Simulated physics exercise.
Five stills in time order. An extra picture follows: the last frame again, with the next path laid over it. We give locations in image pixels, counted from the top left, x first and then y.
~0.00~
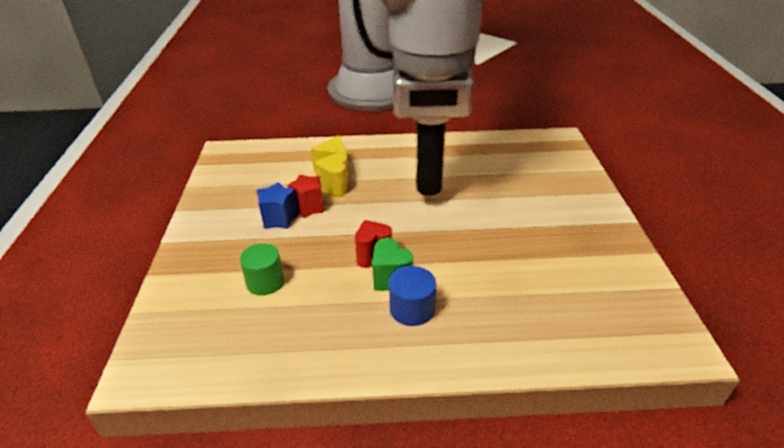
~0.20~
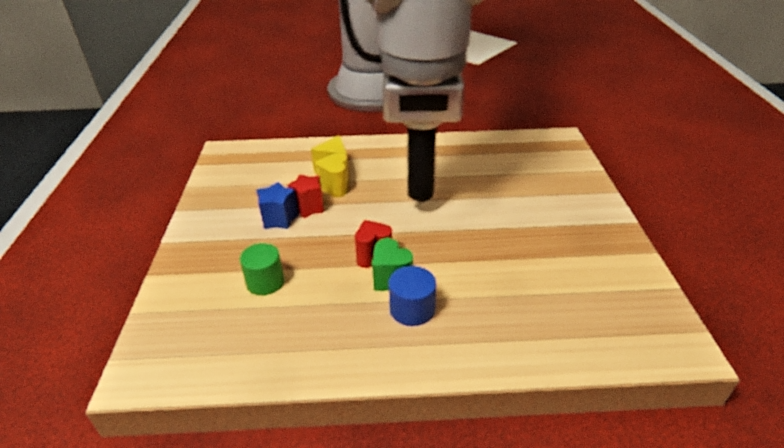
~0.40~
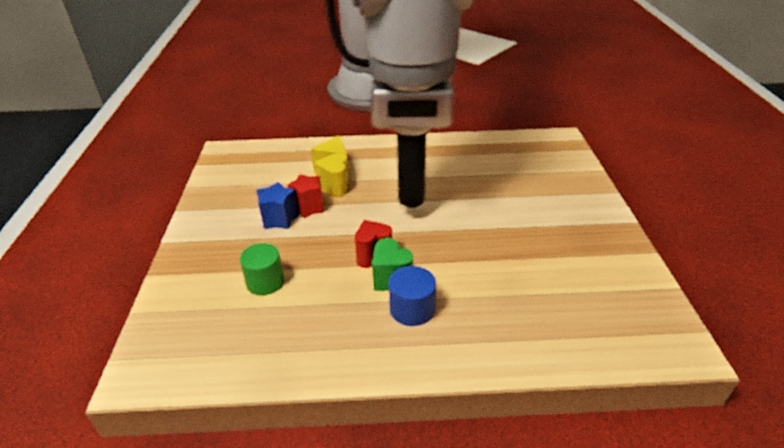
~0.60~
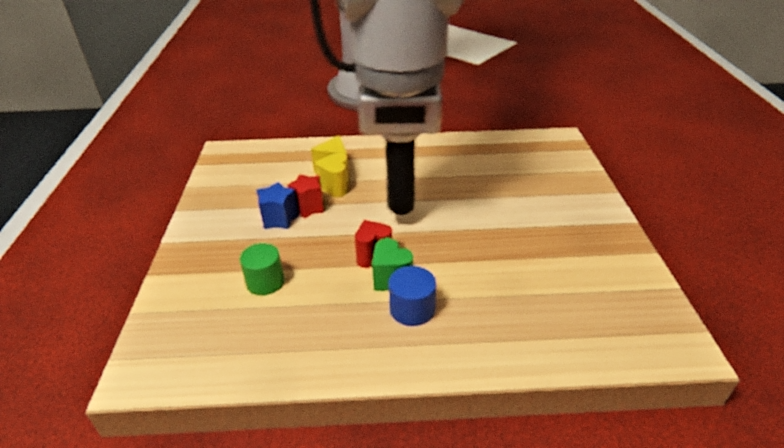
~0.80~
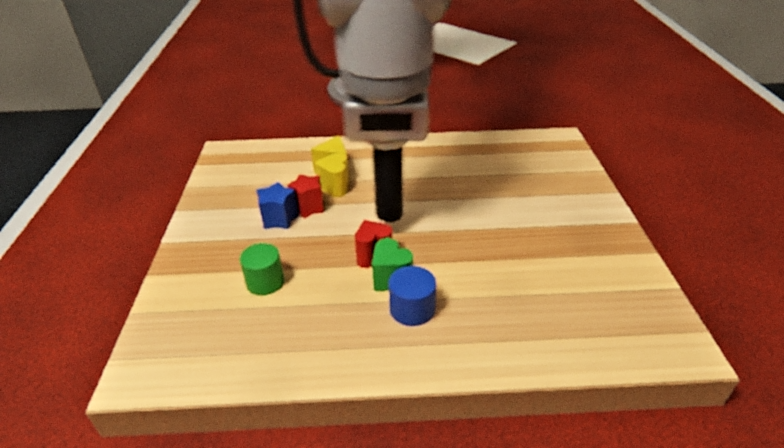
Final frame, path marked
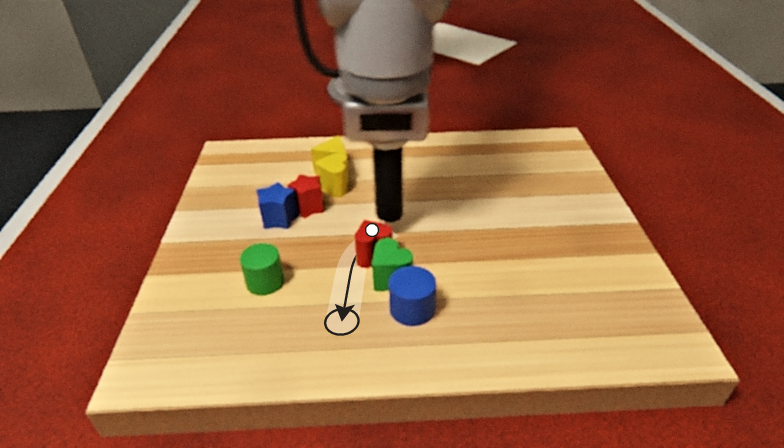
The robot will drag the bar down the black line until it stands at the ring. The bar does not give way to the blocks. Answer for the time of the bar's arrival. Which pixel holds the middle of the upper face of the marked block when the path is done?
It ends at (375, 278).
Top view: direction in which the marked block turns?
The block spins anticlockwise.
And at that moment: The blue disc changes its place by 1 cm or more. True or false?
That is true.
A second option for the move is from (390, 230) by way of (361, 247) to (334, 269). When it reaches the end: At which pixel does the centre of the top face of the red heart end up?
At the end it should sit near (357, 252).
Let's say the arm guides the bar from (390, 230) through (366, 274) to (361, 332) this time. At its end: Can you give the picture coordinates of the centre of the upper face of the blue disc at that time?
Its top middle is near (432, 291).
The line goes from (390, 230) via (360, 252) and (349, 284), ending at (342, 322); the dot is on the red heart.
The first path, step by step. One third of the way, bar at (358, 238); red heart at (365, 244), turned 45° anticlockwise; green heart at (394, 256).
Two thirds of the way, bar at (347, 270); red heart at (371, 273), turned 100° anticlockwise; green heart at (402, 262), turned 40° anticlockwise; blue disc at (423, 288).
At the end, bar at (340, 307); green disc unmoved; red heart at (375, 278), turned 105° anticlockwise; green heart at (402, 262), turned 40° anticlockwise; blue disc at (423, 288).
